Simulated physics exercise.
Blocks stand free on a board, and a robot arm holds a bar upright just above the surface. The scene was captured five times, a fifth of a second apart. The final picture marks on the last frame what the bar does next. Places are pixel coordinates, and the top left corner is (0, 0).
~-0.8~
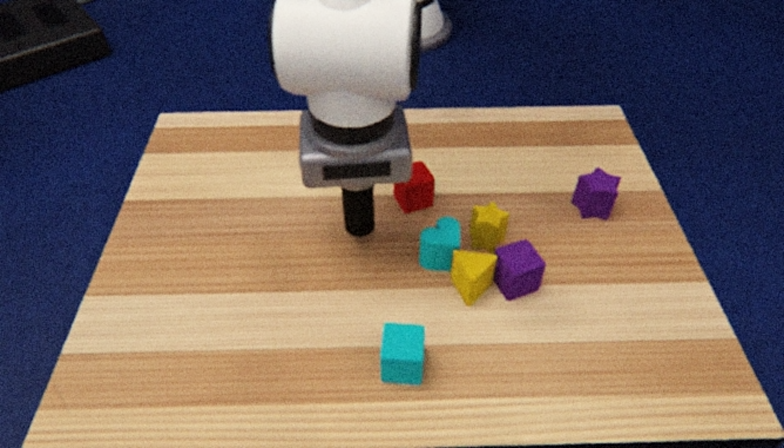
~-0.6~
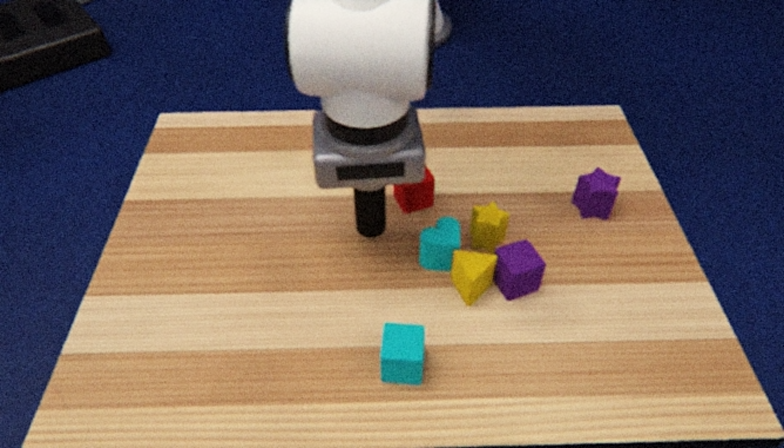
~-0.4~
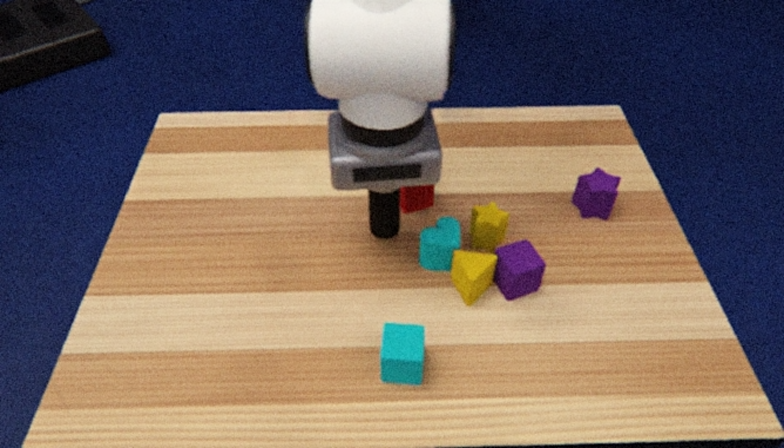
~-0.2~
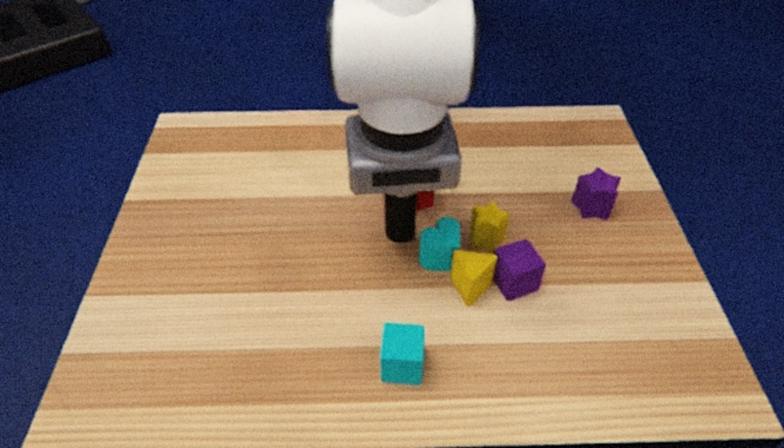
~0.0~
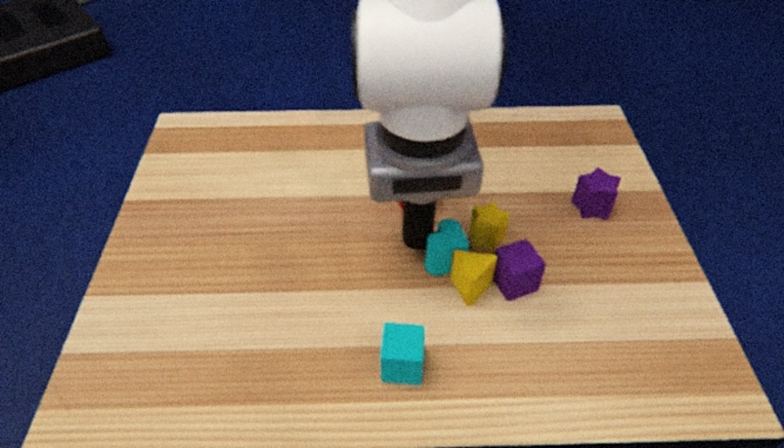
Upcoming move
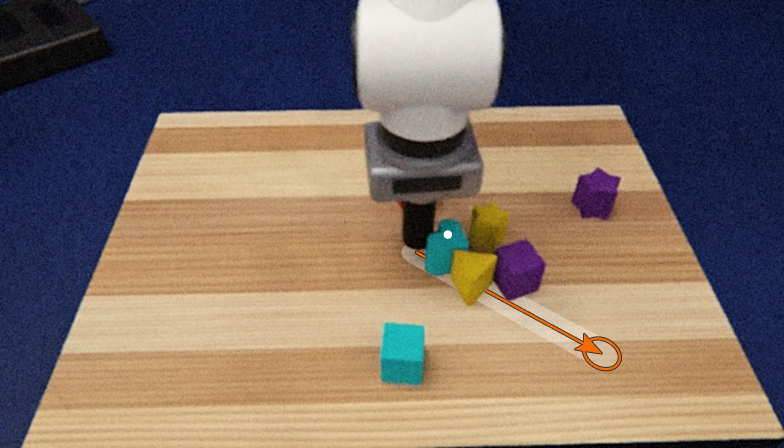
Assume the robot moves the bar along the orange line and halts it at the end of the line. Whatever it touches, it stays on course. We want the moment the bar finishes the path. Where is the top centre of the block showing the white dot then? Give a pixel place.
For the centre of its top, I'd go with (622, 302).
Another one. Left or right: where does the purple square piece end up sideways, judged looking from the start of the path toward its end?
Pushed left.
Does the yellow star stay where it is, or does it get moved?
The block in question stays where it was by the end.
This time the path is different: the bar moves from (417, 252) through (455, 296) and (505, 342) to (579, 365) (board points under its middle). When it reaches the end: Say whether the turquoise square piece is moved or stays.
It will be resting on its spot.
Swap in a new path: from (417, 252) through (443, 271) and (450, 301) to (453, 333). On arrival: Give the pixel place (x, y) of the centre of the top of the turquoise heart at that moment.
It is going to be at (484, 268).
The drawn path runs from (417, 252) directly to (602, 354); the dot is on the turquoise heart.
On the path given first. One third of the way, bar (475, 270); turquoise heart (508, 267); yellow three-sided block (516, 295), turned 15° anticlockwise; purple square piece (542, 260).
Two thirds of the way, bar (539, 304); turquoise heart (578, 293), turned 35° anticlockwise; yellow three-sided block (542, 318); purple square piece (589, 265), turned 40° anticlockwise.
At the end, bar (608, 341); turquoise heart (622, 302), turned 90° anticlockwise; yellow three-sided block (545, 322), turned 25° clockwise; yellow star not moved; purple square piece (593, 265), turned 50° anticlockwise.
